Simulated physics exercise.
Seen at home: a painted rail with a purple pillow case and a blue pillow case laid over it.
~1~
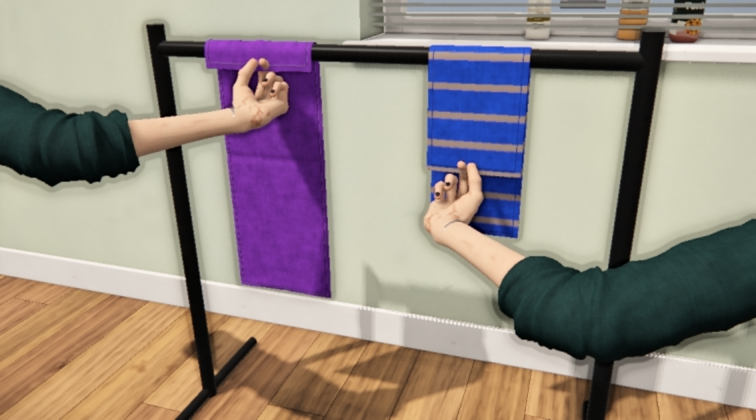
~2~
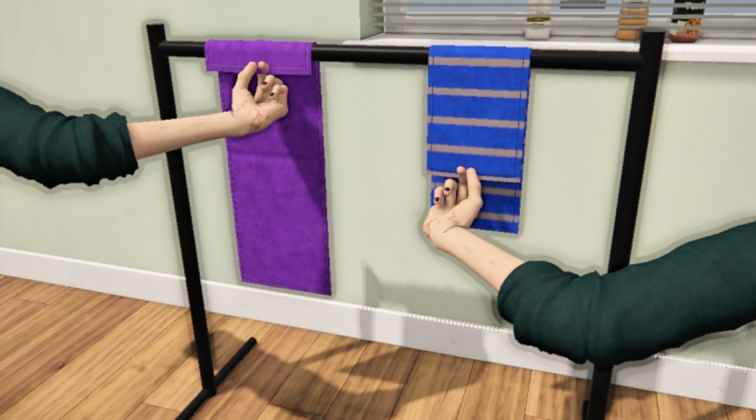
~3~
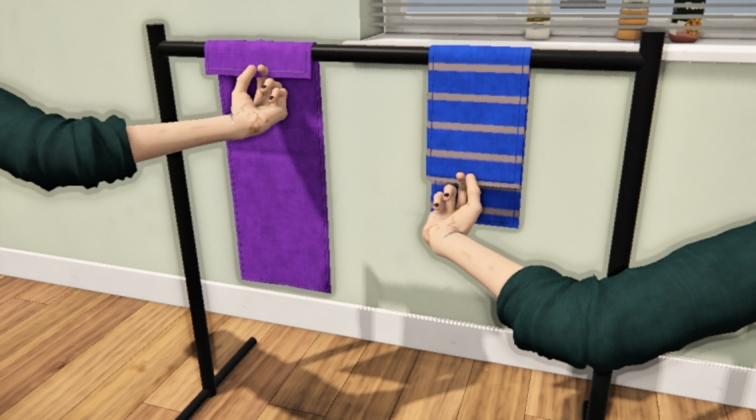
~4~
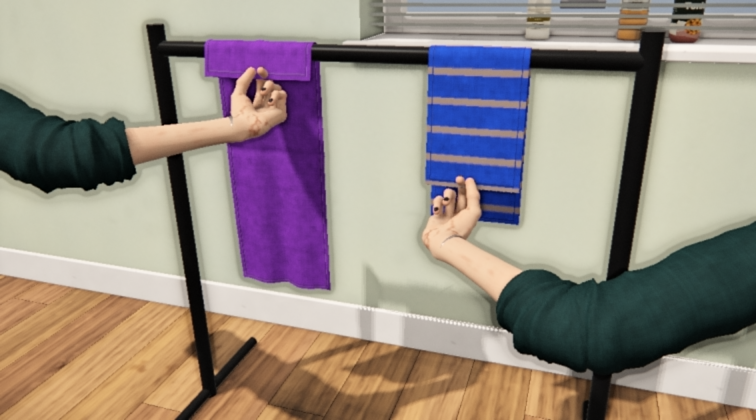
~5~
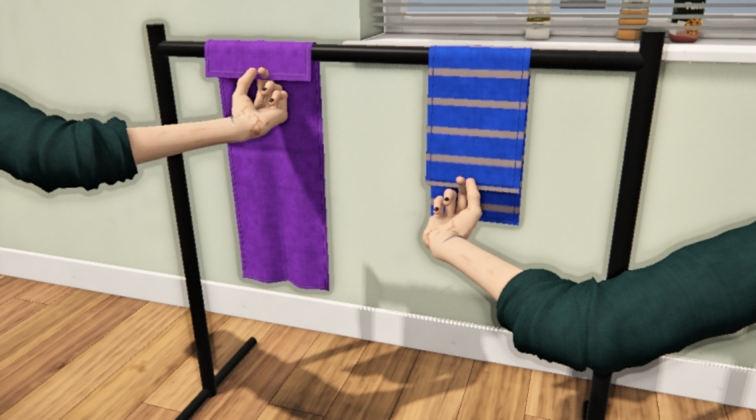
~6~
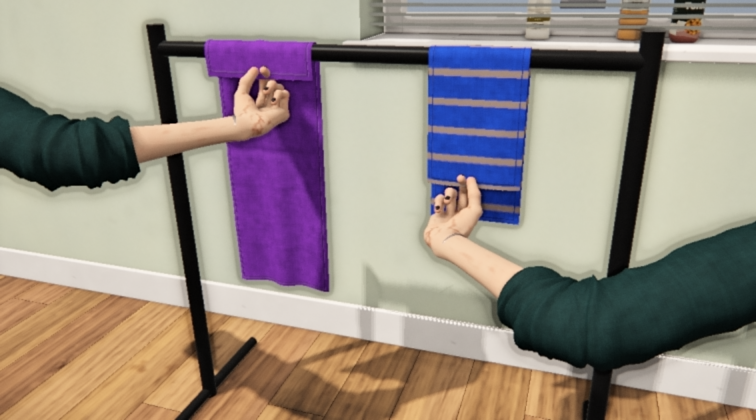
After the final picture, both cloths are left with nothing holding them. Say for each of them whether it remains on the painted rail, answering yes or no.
Purple pillow case: No; blue pillow case: Yes.
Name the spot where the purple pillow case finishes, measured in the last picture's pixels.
Once everything settles, look roughly at (298, 405) in the last picture.
Then, 0.40 s on from there, purple pillow case clear of the rail and dropping near (286, 276); blue pillow case as it was left.
Then, 0.68 s on from there, purple pillow case in a heap on the floor near (298, 401); blue pillow case as it was left.
In the end, purple pillow case in a heap on the floor near (298, 405); blue pillow case as it was left. The purple pillow case slides off and the blue pillow case hangs there.
